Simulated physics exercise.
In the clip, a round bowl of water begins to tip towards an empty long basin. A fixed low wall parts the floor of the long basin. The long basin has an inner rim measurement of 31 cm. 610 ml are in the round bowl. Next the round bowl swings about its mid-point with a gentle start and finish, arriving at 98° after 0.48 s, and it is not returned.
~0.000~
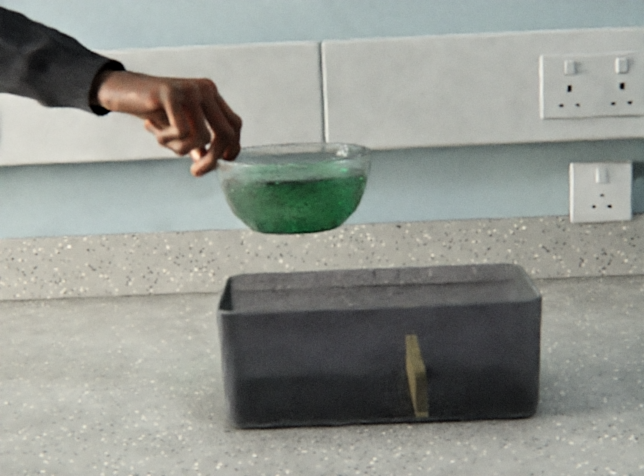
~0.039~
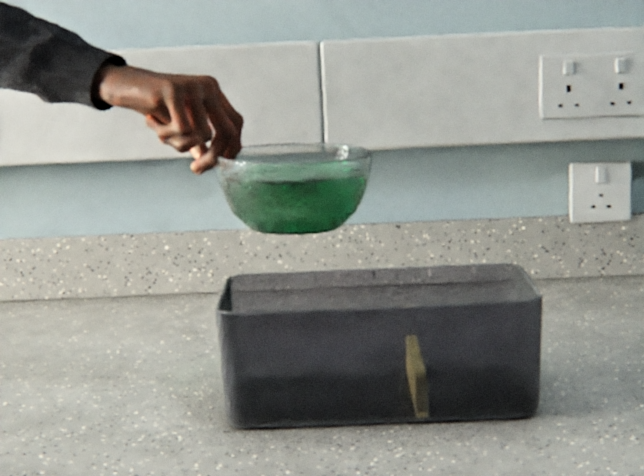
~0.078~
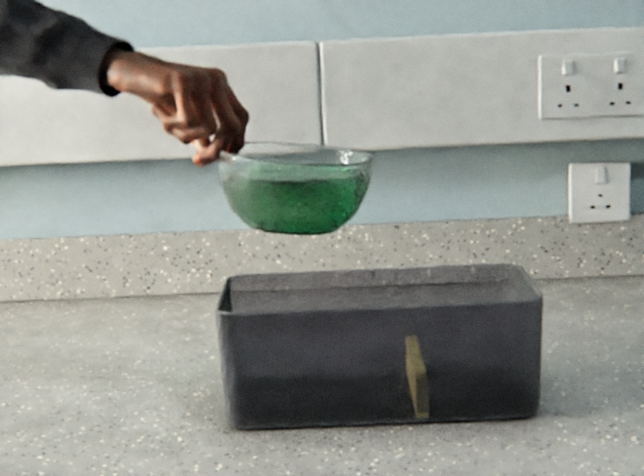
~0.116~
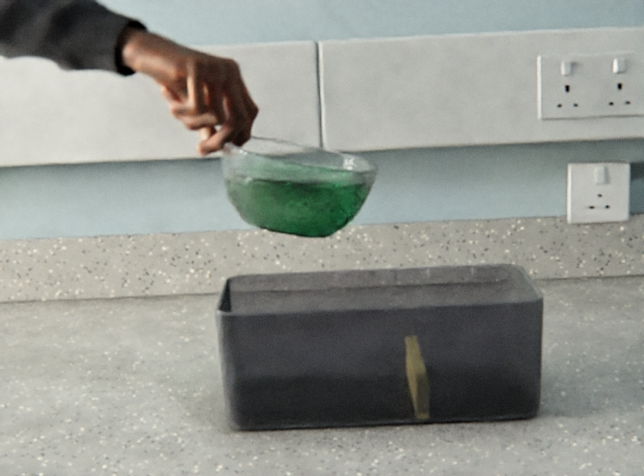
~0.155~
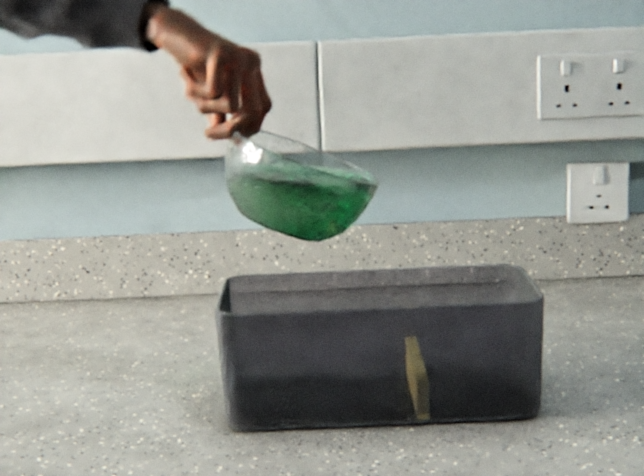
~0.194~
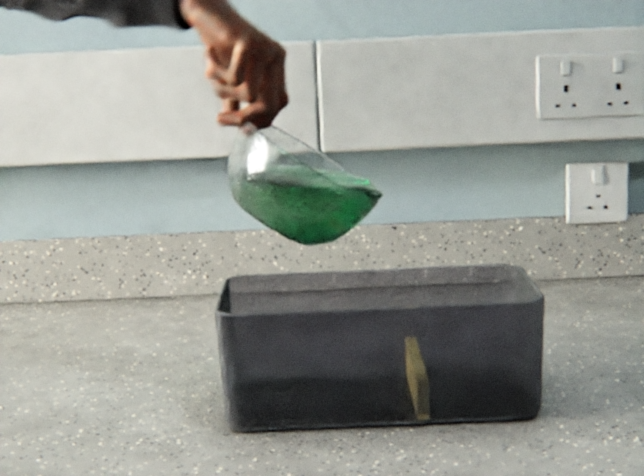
The footage shows a hand holding a clear round bowl of green liquid above a long dark grey basin on a speckled countertop. The hand shifts right as the bowl leans increasingly rightward, while the basin stays still.
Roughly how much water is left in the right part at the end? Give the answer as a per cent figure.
Roughly 38 per cent is left in the right part.
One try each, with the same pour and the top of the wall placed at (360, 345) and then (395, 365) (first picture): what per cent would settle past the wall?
In turn about 90 and 55 per cent.
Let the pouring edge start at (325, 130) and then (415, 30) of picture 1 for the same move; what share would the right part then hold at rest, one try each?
I'd say 10 percent on the first go, 65 percent on the next.
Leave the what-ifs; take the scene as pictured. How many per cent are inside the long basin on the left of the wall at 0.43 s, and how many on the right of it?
About 24 left, 30 right.
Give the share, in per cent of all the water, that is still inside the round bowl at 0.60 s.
Roughly 2 per cent.
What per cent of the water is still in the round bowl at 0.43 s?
I'd put it near 16 percent.
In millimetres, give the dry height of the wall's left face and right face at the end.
It's around 26 mm on the left side and around 24 mm on the right side.
By 0.43 s the tilt is 95° and 16 per cent is still to pour, 25 is left of the wall and 30 right of it.
By 0.60 s the tilt is 98° and 2 per cent is still to pour, 49 is left of the wall and 40 right of it.
By 0.78 s the tilt is 98° and 0 per cent is still to pour, 57 is left of the wall and 37 right of it.
By 0.98 s the tilt is 98° and 0 per cent is still to pour, 58 is left of the wall and 38 right of it.
At rest 59 per cent lies left of the wall, 38 right of it and 3 outside.
